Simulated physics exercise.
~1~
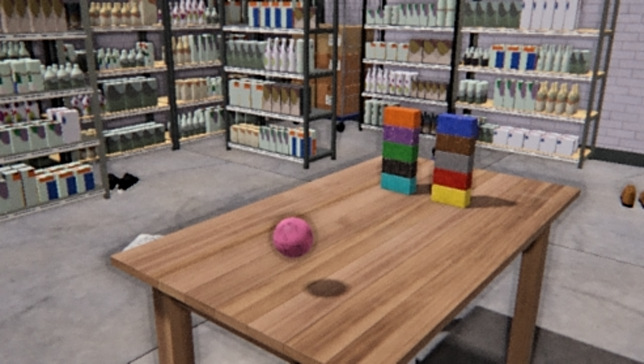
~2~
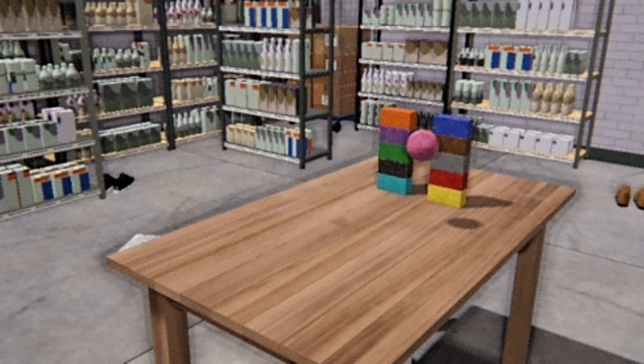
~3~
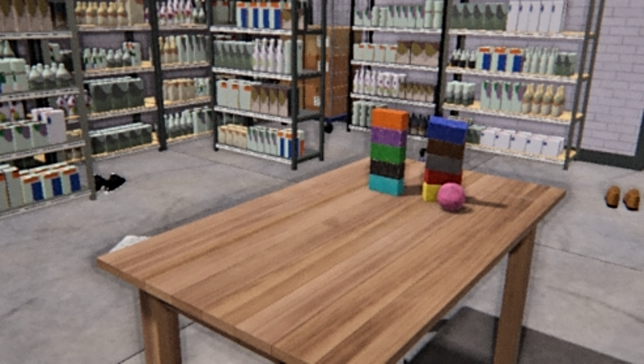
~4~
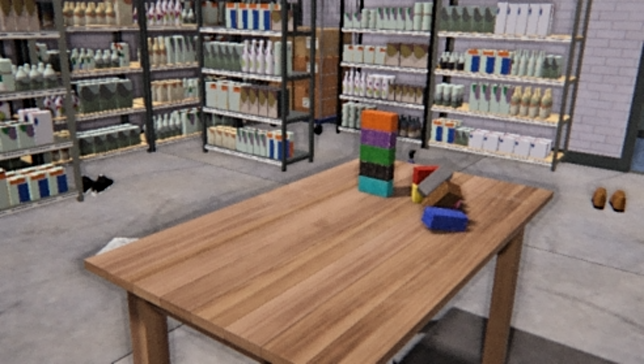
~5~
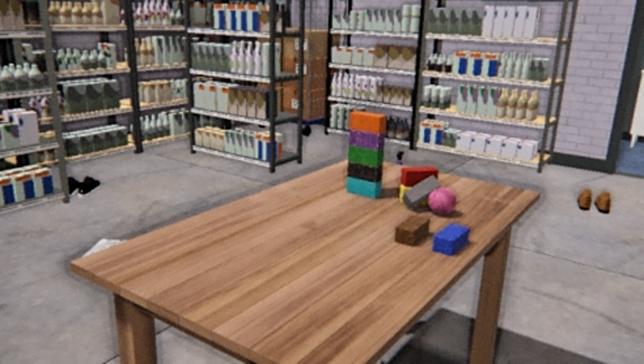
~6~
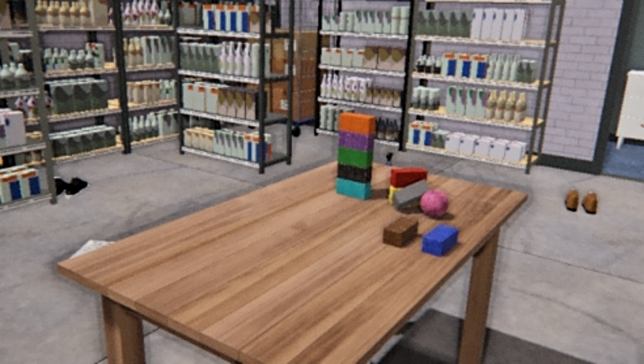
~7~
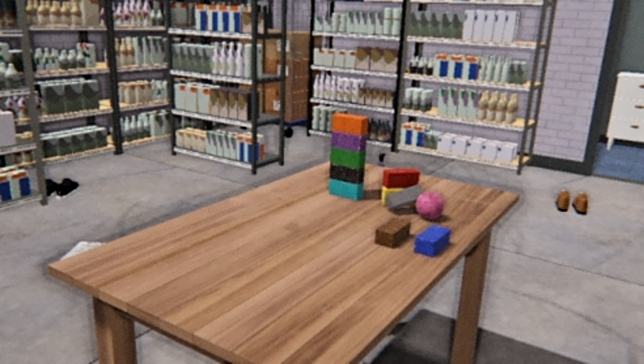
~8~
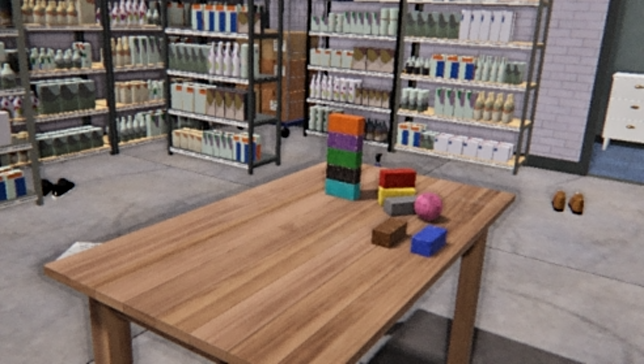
Pink ball flying into the right-hand of two block stacks on a wooden table, toppling it while the left stack stays standing.
